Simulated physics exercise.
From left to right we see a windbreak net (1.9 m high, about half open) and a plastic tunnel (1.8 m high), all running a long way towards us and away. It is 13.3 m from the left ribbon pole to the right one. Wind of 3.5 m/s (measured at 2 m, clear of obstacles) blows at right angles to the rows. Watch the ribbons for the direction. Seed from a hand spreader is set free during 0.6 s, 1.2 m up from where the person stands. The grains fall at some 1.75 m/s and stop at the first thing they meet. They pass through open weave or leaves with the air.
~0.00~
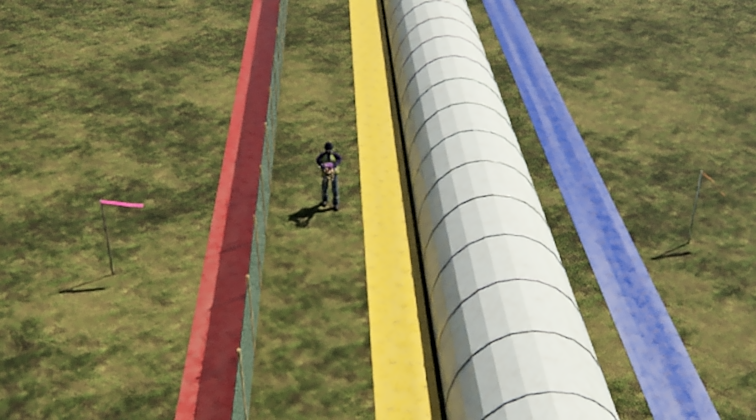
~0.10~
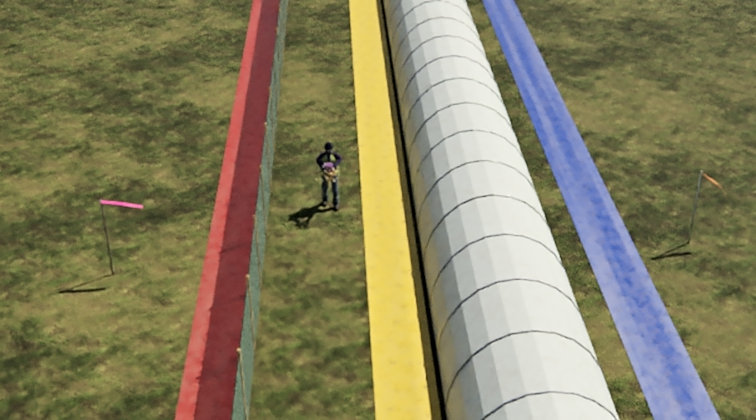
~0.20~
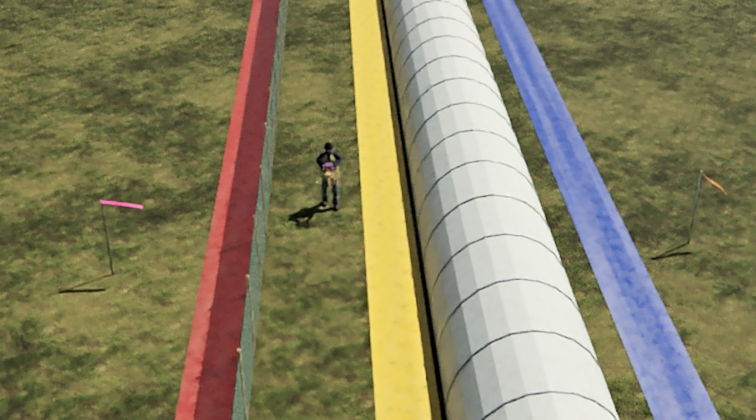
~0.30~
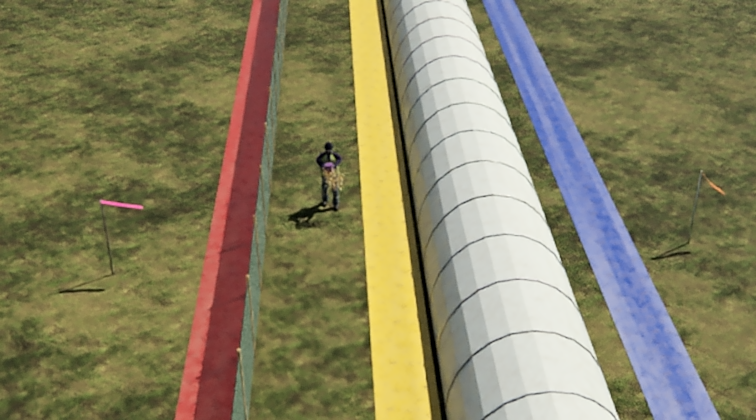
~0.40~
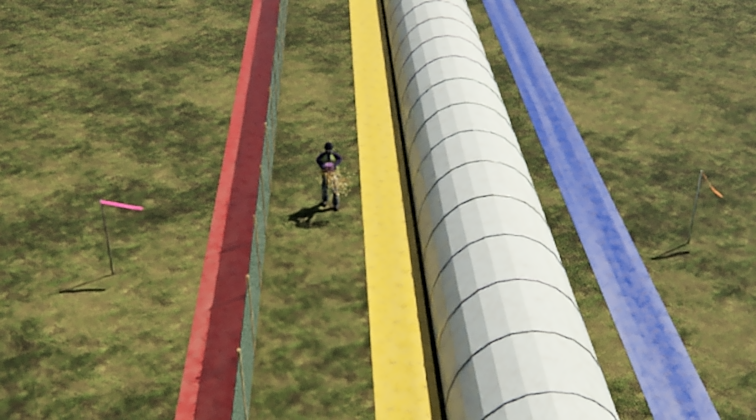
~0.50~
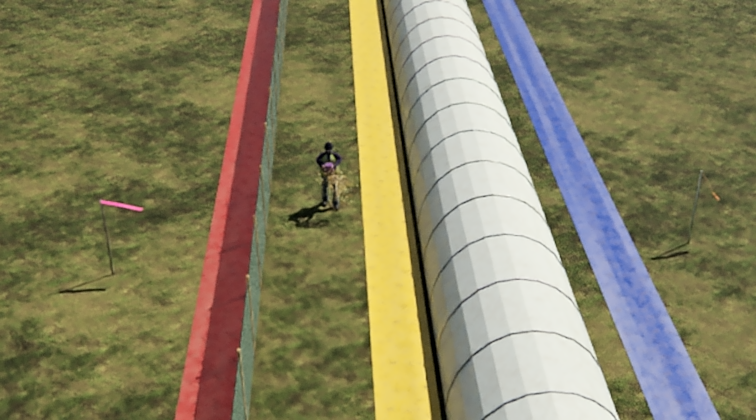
Grassy field with red, yellow and blue strips beside a net and pale tunnel, a standing person scattering seed, ribbons fluttering slightly.
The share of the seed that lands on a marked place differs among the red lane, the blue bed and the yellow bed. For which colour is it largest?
The yellow one.
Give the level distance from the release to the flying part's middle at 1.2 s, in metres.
Roughly 0.5 m.
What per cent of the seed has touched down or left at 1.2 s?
Some 50 per cent.
After 1.2 s, 12 % lies on the yellow bed, 0 % on the blue bed and 0 % on the red lane; 51 % has touched down or left; the middle of what still flies is 0.4 m above the low ground, near (360, 202).
After 2.0 s, 39 % lies on the yellow bed, 0 % on the blue bed and 0 % on the red lane; 95 % has touched down or left.
After 3.5 s, 43 % lies on the yellow bed, 0 % on the blue bed and 0 % on the red lane; 100 % has touched down or left.
After 8.0 s, 43 % lies on the yellow bed, 0 % on the blue bed and 0 % on the red lane; 100 % has touched down or left.
After 45.0 s, 43 % lies on the yellow bed, 0 % on the blue bed and 0 % on the red lane; 100 % has touched down or left.
